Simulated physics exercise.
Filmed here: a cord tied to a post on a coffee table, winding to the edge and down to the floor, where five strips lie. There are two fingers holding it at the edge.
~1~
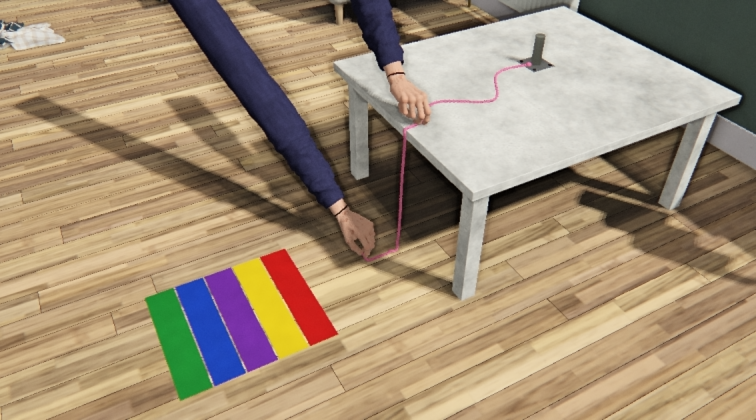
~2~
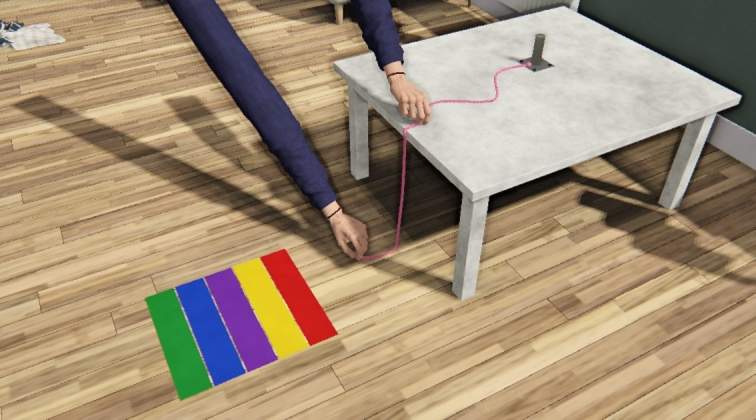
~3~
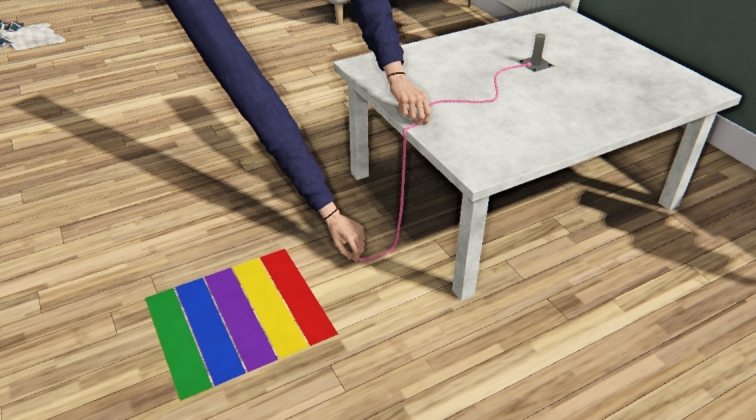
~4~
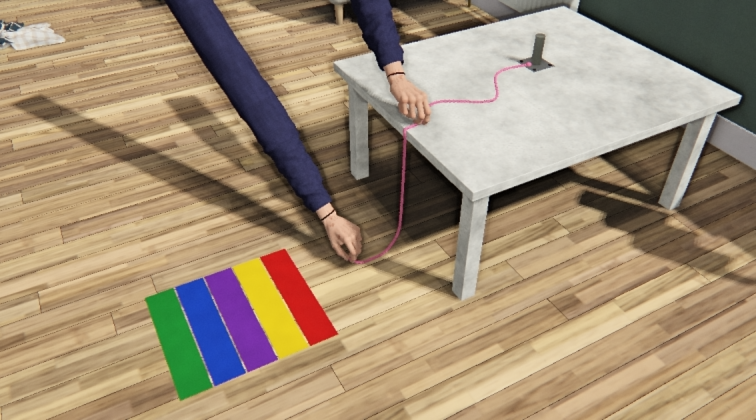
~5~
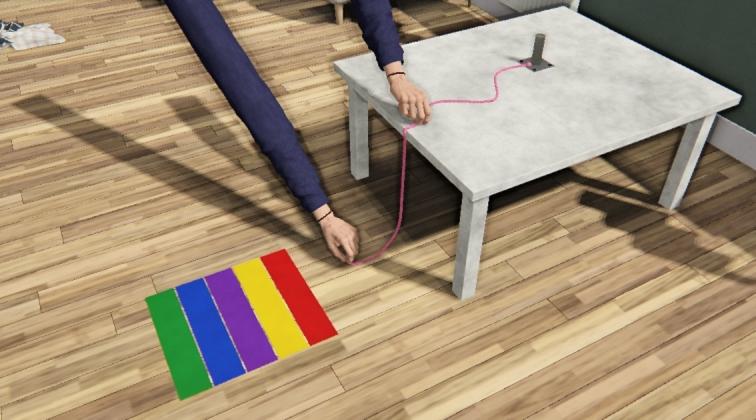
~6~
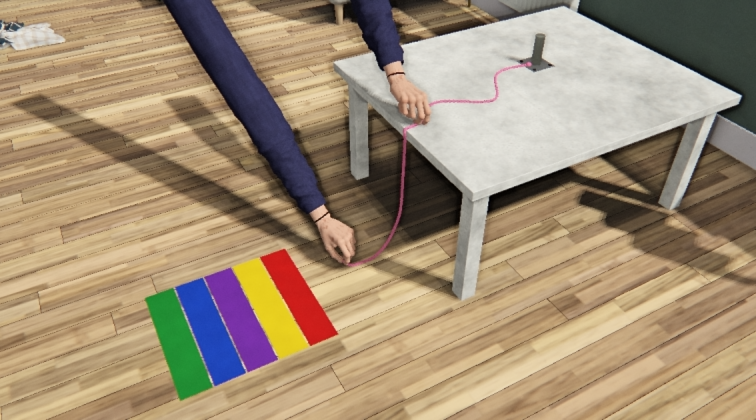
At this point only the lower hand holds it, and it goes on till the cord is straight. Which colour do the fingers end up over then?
They end up over the purple strip.
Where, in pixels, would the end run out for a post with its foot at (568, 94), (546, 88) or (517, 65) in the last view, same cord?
In order, it comes out close to (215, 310), (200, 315) and (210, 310).
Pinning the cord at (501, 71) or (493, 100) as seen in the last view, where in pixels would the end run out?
The two answers, in sequence: (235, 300) and (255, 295).
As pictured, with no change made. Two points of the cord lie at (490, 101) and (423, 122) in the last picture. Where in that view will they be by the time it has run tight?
Around (463, 97); the other one around (393, 138).
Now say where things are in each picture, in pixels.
In the first frame, end (363, 254); red (314, 323); yellow (285, 335); purple (254, 347); blue (222, 360); green (189, 374).
In the second frame, end (356, 257); cord through (504, 70) (496, 98) (437, 102) (405, 135) (403, 191) (397, 240).
In the third frame, end (353, 258).
In the fourth frame, end (350, 259); cord through (504, 70) (496, 98) (437, 102) (405, 135) (402, 191) (394, 241).
In the fifth frame, end (347, 260).
In the sixth frame, end (344, 261); cord through (504, 70) (496, 98) (437, 102) (405, 135) (402, 191) (387, 243).
A little later, end near (283, 284); over red.
Next, end near (253, 295); over yellow.
When it is tight, end near (233, 303); over purple. It gets as far as the purple strip.
